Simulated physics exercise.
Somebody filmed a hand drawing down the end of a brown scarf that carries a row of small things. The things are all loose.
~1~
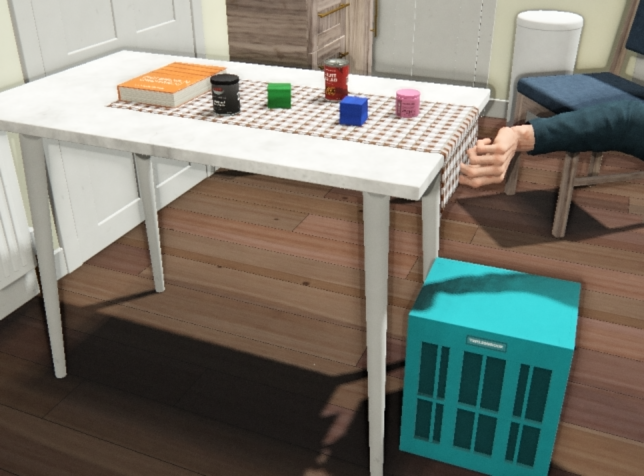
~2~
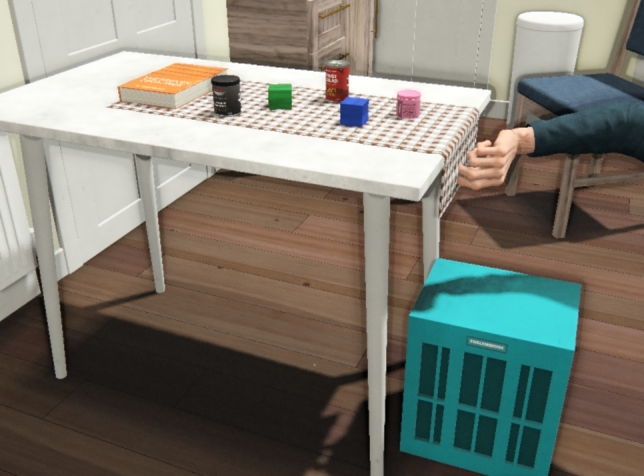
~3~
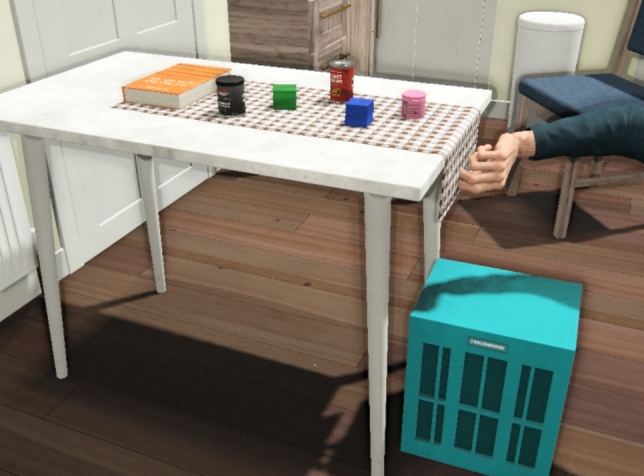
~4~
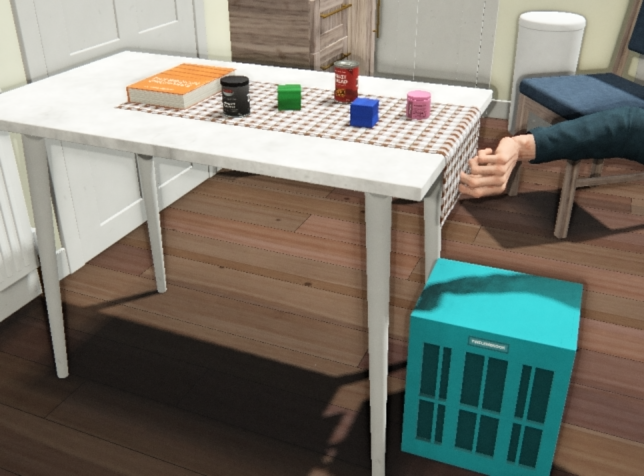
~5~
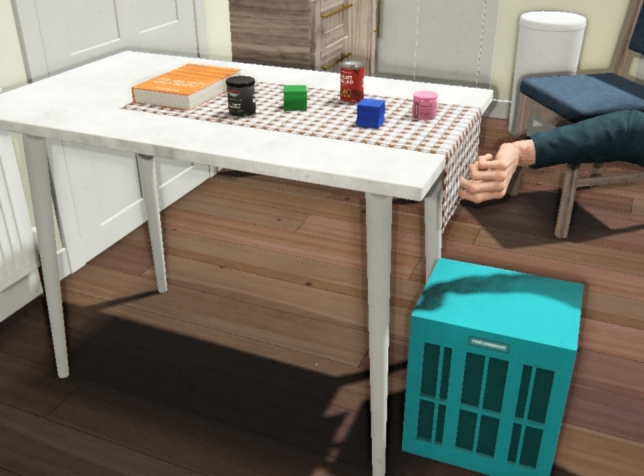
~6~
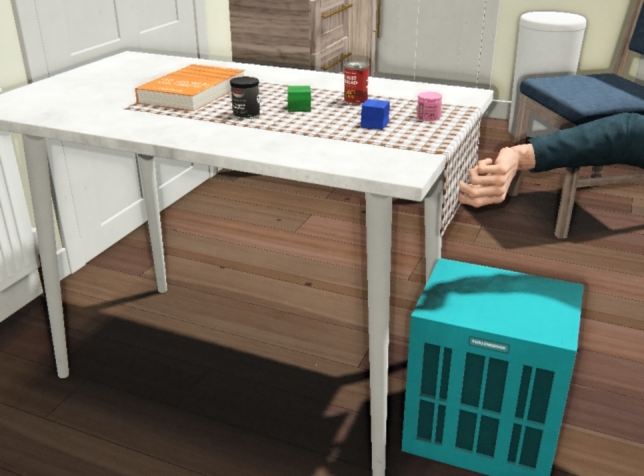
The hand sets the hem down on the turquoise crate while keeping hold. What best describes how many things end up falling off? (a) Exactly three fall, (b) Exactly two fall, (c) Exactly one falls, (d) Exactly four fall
Exactly two fall.
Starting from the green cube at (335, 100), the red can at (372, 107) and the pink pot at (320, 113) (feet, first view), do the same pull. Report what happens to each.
The green cube ends up on top still, the red can ends up off the top, the pink pot ends up on top still.
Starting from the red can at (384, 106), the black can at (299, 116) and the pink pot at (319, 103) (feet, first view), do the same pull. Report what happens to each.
The red can ends up off; the black can stays put; the pink pot stays put.
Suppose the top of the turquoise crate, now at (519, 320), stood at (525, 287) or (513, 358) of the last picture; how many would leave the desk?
Over the edge go 1 and 3.
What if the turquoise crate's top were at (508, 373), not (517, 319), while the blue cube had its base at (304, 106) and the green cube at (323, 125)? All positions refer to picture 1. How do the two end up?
Here's what happens: The blue cube leaves its perch, the green cube leaves its perch.
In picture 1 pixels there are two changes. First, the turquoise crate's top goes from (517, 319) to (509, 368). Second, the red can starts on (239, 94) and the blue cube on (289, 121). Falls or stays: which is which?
In the end the red can is still on top and the blue cube is no longer on top.
Soon after, hem near (457, 234); all still up.
After that, hem near (454, 277); pink pot and blue cube gone.
And then, hem on the crate; pink pot and blue cube gone.
In the end, hem on the crate; pink pot and blue cube gone. Over the edge go two.
